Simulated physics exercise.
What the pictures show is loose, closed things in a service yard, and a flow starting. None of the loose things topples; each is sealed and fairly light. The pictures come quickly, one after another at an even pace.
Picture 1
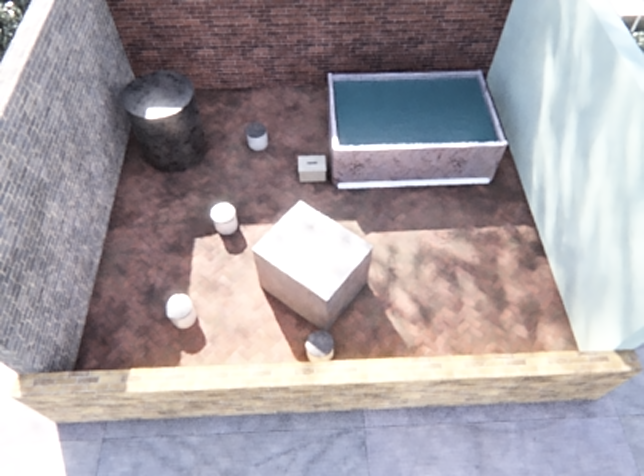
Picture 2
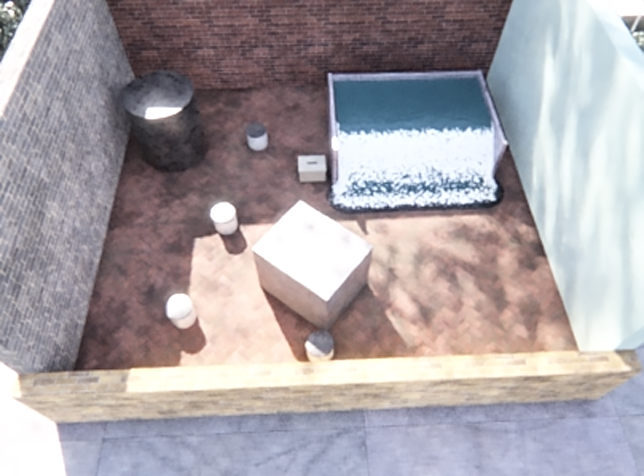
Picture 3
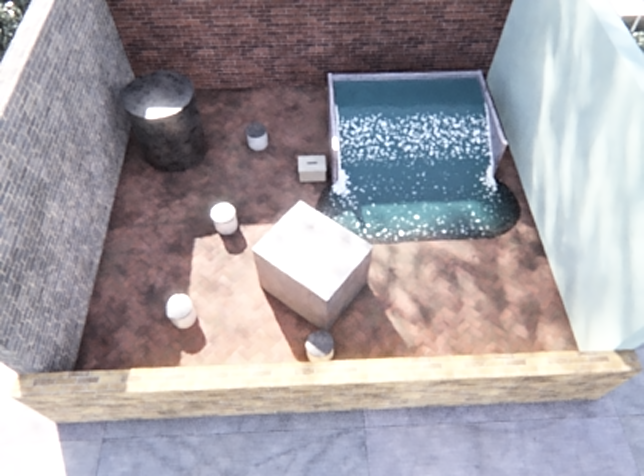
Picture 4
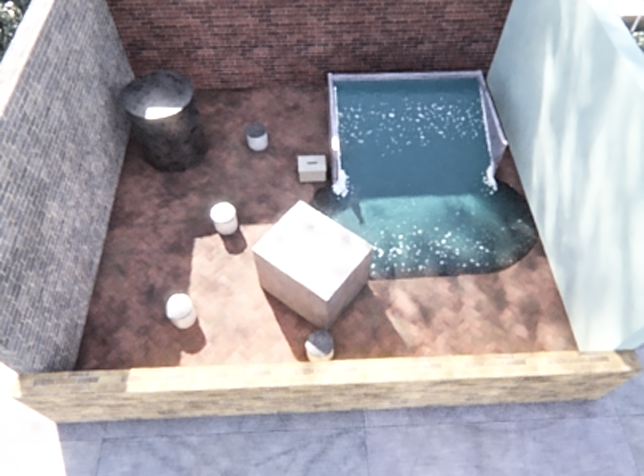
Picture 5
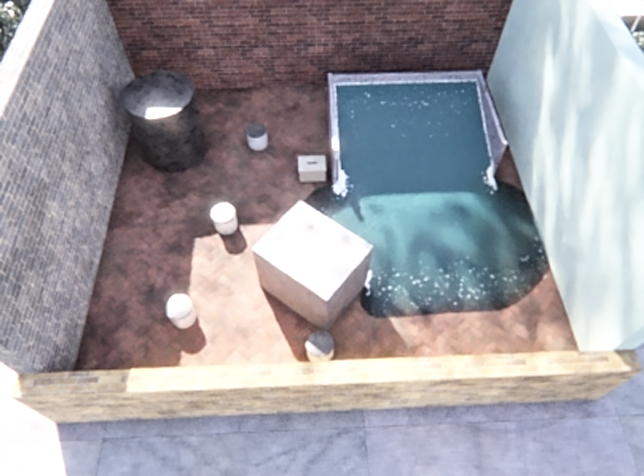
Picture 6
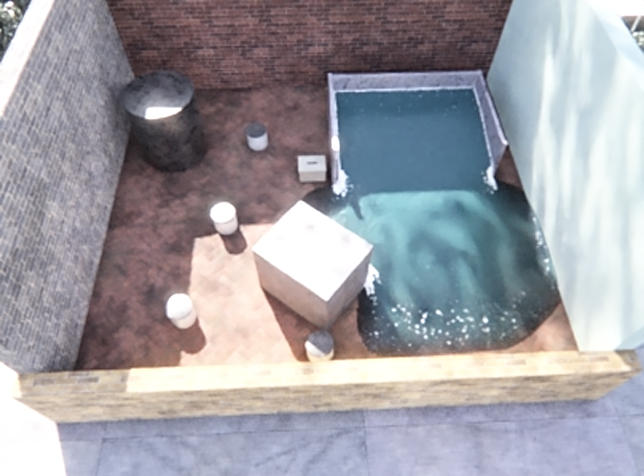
Water pours out of the open front of a tank and spreads across the brick floor.
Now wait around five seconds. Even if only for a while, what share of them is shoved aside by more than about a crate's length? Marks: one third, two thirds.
Within the middle band.
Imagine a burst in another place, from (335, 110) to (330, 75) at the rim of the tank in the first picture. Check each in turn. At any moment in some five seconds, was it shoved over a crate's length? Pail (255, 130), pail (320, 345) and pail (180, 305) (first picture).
Travels that far, travels that far, travels that far.
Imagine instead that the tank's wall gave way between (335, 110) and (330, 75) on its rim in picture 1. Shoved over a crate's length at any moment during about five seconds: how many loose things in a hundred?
Result: Close to 60 %.
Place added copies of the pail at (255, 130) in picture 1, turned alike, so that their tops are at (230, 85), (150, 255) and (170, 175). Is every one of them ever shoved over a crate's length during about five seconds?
Listed in sequence, the answers are remains nearby, displaced a stride and displaced a stride.
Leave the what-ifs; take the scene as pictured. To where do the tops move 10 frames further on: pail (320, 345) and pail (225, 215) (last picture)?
First top about at (258, 290); second top about at (182, 208).
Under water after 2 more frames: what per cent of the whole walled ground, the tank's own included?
I'd put it at around 40 in a hundred.
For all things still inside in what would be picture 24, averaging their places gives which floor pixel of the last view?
Near (205, 206).
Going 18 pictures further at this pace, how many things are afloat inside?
Count: 2.
A moment on, 0 of 5 are well off their spots; 0 afloat.
Next, 2 of 5 are well off their spots; 0 afloat.
Later, 3 of 5 are well off their spots; 2 afloat.
In the end, 3 of 5 are well off their spots, and 3 have been at some point; 3 afloat.
